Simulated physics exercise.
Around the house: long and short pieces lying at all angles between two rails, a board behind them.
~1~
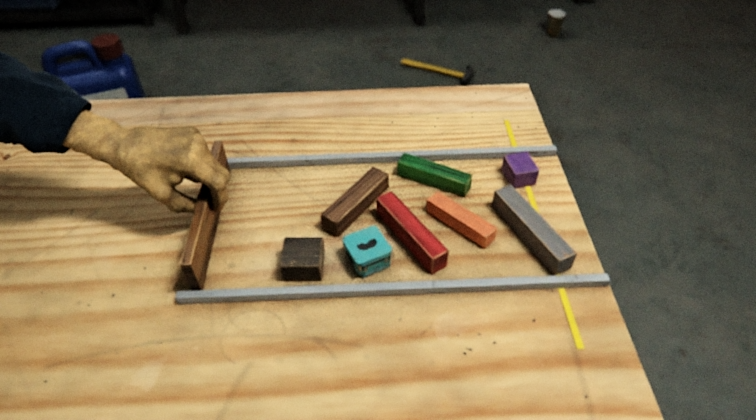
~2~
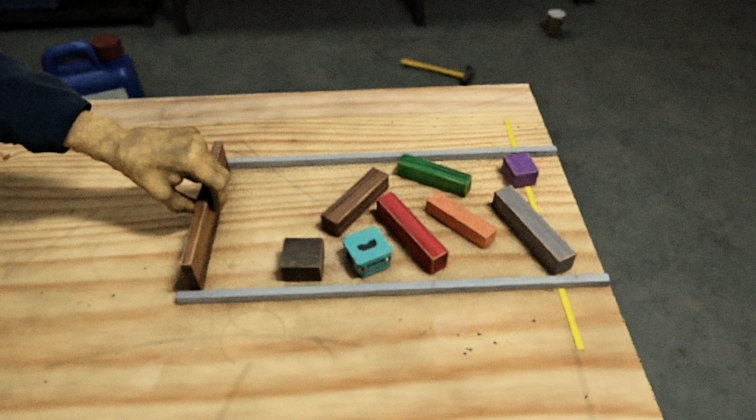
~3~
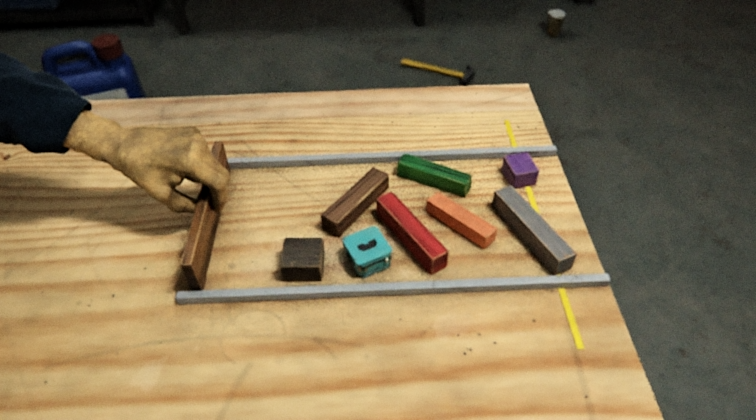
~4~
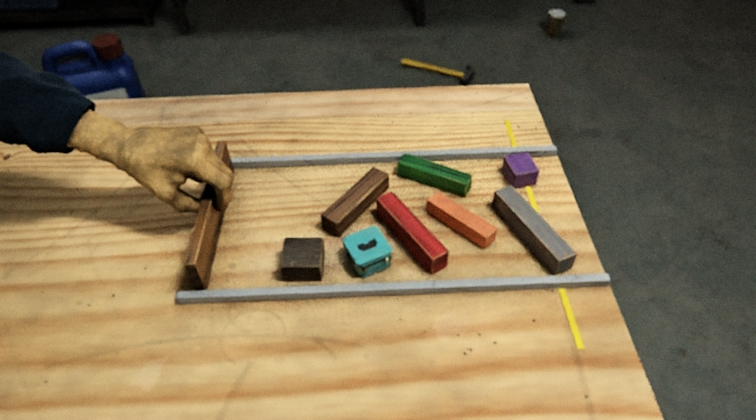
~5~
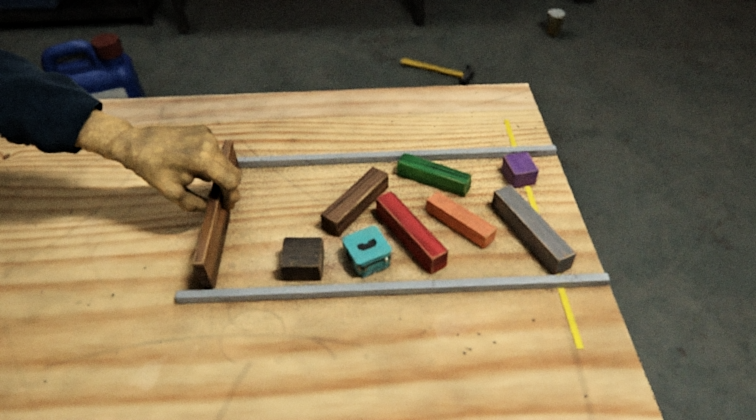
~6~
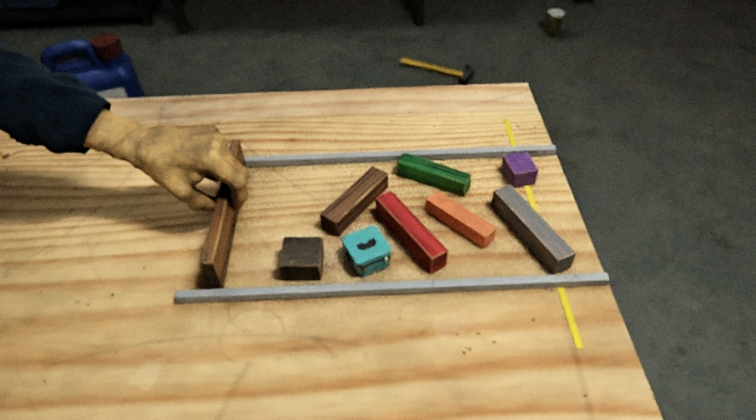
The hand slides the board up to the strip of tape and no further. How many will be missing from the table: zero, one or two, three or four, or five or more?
The number that fall off is five or more.
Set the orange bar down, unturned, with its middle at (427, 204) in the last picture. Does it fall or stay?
Then it falls.
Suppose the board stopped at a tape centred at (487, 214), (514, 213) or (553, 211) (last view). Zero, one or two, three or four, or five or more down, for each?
In that order: Either one or two; 1 or 2; 5 or more.
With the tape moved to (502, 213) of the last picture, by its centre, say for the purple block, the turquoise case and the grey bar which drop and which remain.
The purple block holds on, the turquoise case is kept, the grey bar drops off.
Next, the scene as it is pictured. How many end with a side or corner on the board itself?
The number is 2.
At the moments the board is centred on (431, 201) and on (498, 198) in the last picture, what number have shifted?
First 7, then 8.
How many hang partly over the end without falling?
That would be 0.
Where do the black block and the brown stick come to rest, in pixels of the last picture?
The black block at (571, 247), the brown stick at (542, 190).
Soon after, none off yet; purple block at rest near (519, 170); grey bar at rest near (531, 228); orange bar at rest near (460, 219).
Then, none off yet; purple block at rest near (519, 170); grey bar at rest near (531, 228); orange bar moved a little near (476, 211).
Further on, none off yet; purple block moved about its own width near (535, 162); grey bar moved a little near (589, 218); orange bar moved about its own width near (537, 199).
By the end, the number that fall off is five or more; fallen, turquoise case, red stick, green stick, orange bar, grey bar and purple block.
